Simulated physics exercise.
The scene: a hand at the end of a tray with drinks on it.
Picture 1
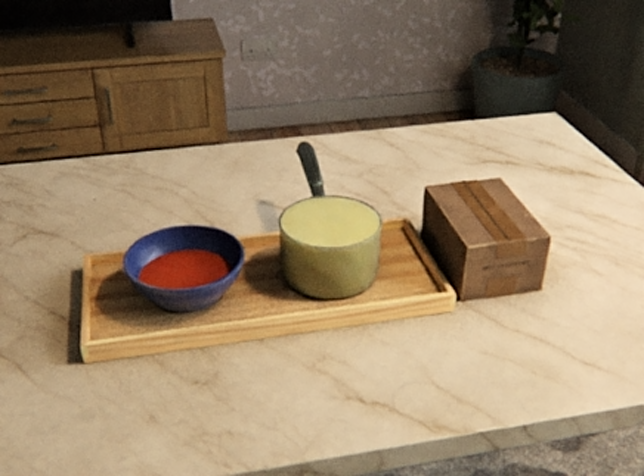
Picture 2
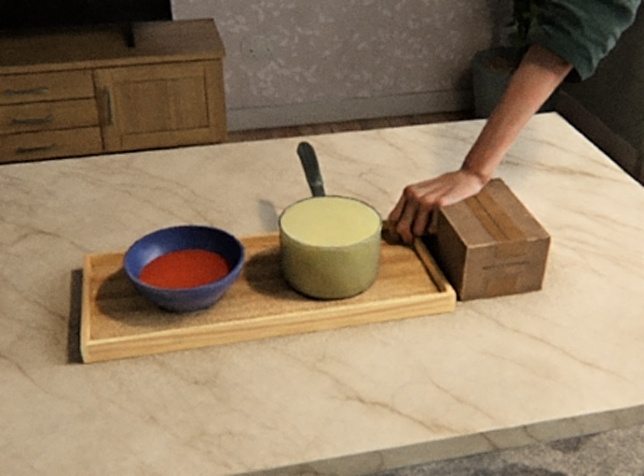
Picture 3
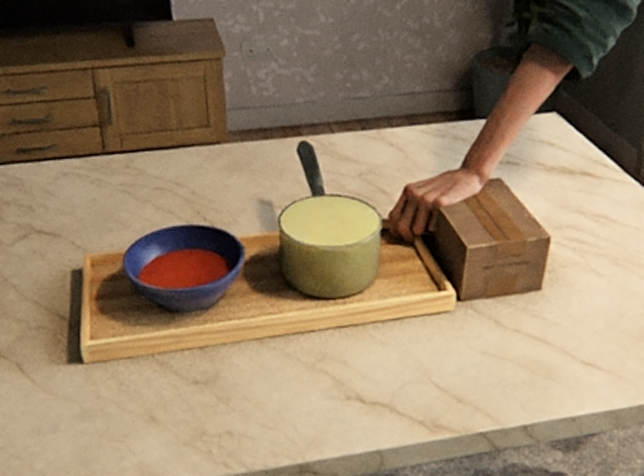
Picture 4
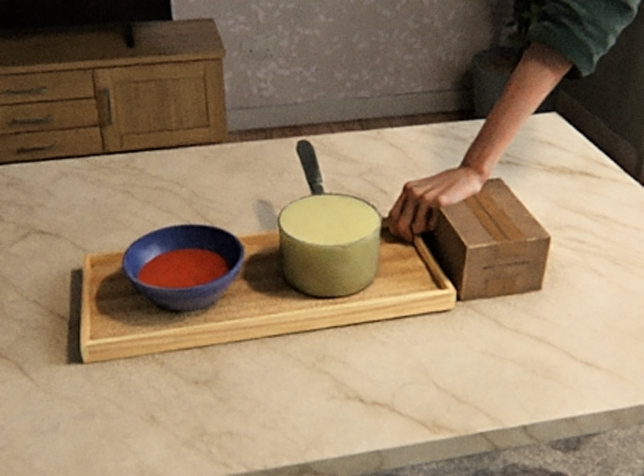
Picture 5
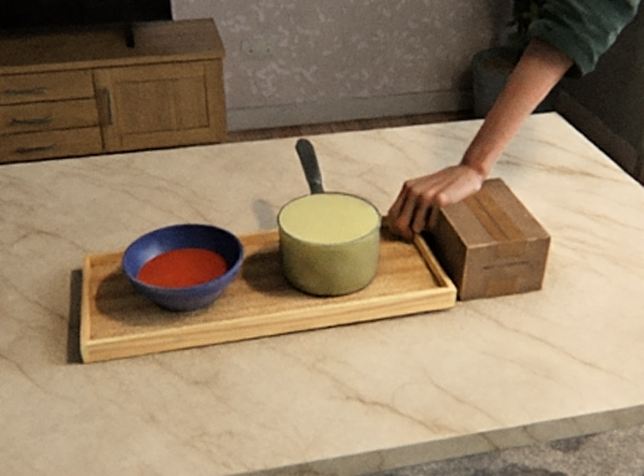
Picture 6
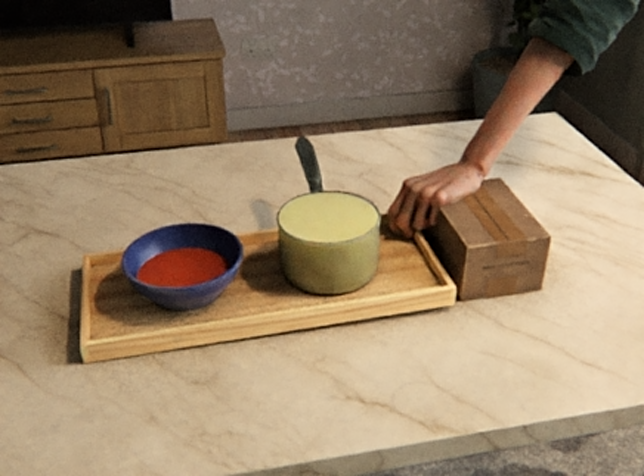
To begin with, a blue bowl of red liquid and a green saucepan of pale liquid sit on a wooden tray beside a brown box on a marble-patterned table. A hand then reaches in from the right and grips the tray's right end, which barely shifts while everything else stays still.
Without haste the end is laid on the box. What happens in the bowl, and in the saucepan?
The bowl keeps it all in and the saucepan spills.
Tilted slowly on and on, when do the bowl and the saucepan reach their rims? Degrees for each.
About 30° and 4°.
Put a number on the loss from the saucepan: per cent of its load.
I make it 14 per cent.
A moment on, the tray slopes by about 7°; bowl, all is still inside; saucepan, a puddle lies under it.
Further on, the tray slopes by about 13°; bowl, all is still inside; saucepan, a puddle lies under it.
When it is over, the tray slopes by about 12°, resting on the box; bowl, all is still inside; saucepan, a puddle lies under it.
